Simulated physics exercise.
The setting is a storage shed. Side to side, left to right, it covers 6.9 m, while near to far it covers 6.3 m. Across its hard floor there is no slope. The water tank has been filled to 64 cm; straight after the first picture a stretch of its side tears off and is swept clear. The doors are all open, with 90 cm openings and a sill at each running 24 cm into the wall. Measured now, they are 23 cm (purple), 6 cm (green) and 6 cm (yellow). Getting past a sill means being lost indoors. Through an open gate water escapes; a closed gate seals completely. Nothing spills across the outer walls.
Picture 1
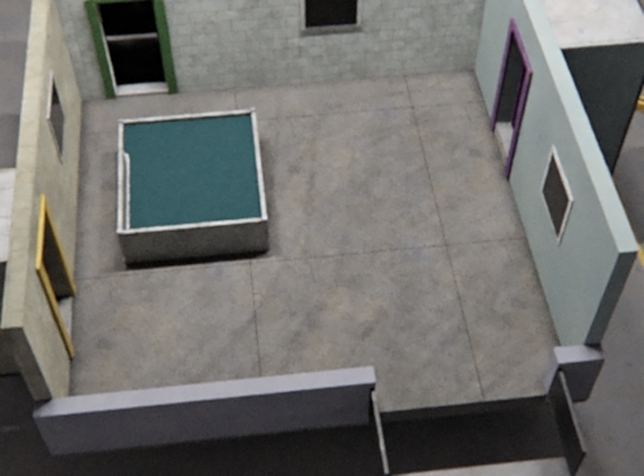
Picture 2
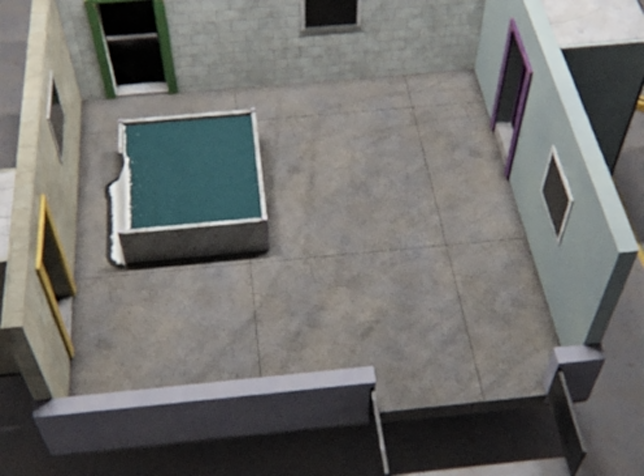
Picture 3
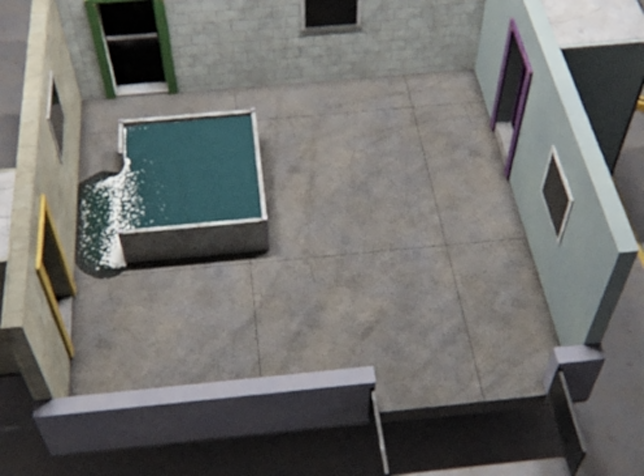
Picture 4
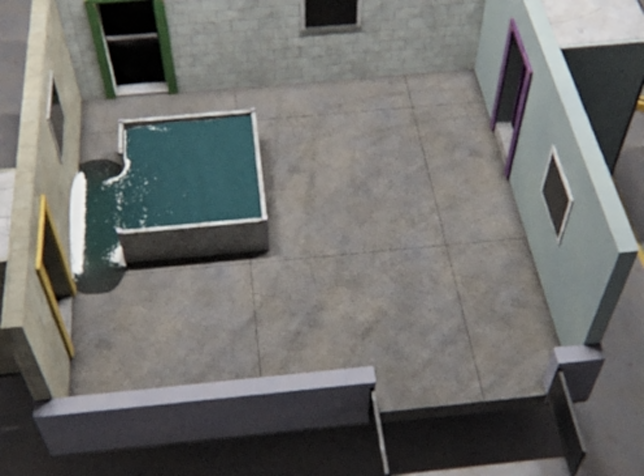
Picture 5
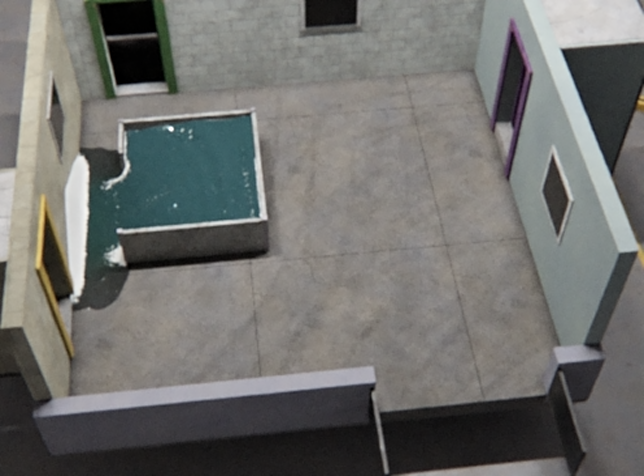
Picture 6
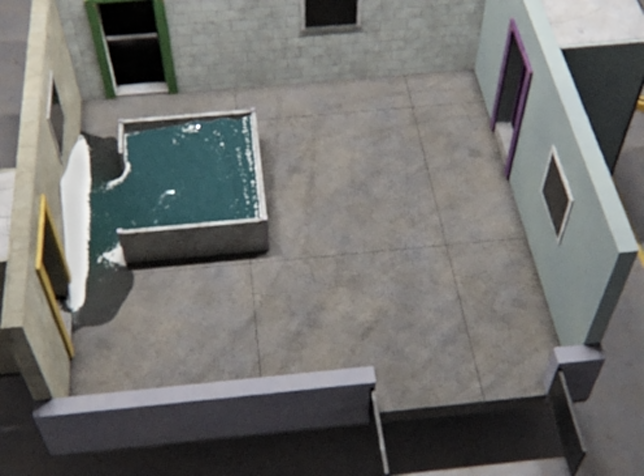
A raised, square-cornered tank of still, dark teal water stands toward the back left of a roofless grey room, seen from high above. Around it are a yellow-framed doorway on the left, a green one at the back, a purple one on the right, and bare floor. The tank's left side breaks open, and water bursts out in white spray, reaches the left wall and spreads along it, while the camera stays still.
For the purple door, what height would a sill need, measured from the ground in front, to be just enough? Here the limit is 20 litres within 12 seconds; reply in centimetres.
Around 7 cm above the ground in front.
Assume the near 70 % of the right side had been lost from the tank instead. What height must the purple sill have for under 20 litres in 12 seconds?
Then something near 20 cm.
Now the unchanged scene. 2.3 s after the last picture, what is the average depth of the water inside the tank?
Around 27 centimetres.
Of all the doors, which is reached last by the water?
Last in line is the purple door.
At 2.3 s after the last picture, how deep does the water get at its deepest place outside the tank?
Up to some 32 centimetres, I'd say.
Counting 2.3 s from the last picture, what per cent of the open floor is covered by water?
Approximately 35 % of the floor.
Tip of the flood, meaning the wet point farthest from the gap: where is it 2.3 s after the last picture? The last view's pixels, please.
The farthest wet point sits near (414, 392).
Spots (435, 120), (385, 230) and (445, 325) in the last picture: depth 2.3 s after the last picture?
Roughly 0, 0 and 0 cm, in turn.
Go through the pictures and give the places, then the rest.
The first frame shows still water, 64 cm deep, in the water tank at (190, 172); the purple door at (510, 108) is dry.
In the second frame, water pours out at (127, 212) and has run 0.3 m, to (112, 257); about 9 cm deep outside, 64 cm at the back.
In the third frame, the front is at (78, 212), 0.8 m from the gap at (128, 213); 1.3 m2 of floor is wet, 64 cm left at the back.
In the fourth frame, the front is at (79, 169), 0.9 m from the gap at (128, 214); 1.8 m2 of floor is wet, 64 cm left at the back.
In the fifth frame, water pours out at (128, 214) and has run 1.1 m, to (80, 153); about 19 cm deep outside, 61 cm at the back.
In the sixth frame, water pours out at (128, 214) and has run 1.4 m, to (81, 135); about 21 cm deep outside, 53 cm at the back; 6.2 m in a straight line remain to the purple door at (510, 108).
Then, 0.7 s after the last picture water covers 15 % of the floor, deepest (51 cm) near (77, 229); it has not reached the purple door.
Then, 2.3 s after the last picture water covers 35 % of the floor, deepest (32 cm) near (82, 114); it has not reached the purple door.
Then, 11.3 s after the last picture water covers 95 % of the floor, deepest (10 cm) near (315, 110); 8 cm at the purple door, 0 litres in over its 23 cm sill.
At the purple door as built, the water peaked near 11 cm, 6.3 s after the last picture.
With a sill of 6 cm, 31 litres would have come in within the 12 s; with 8 cm, 10 litres. So under 20 litres takes about 7 cm.
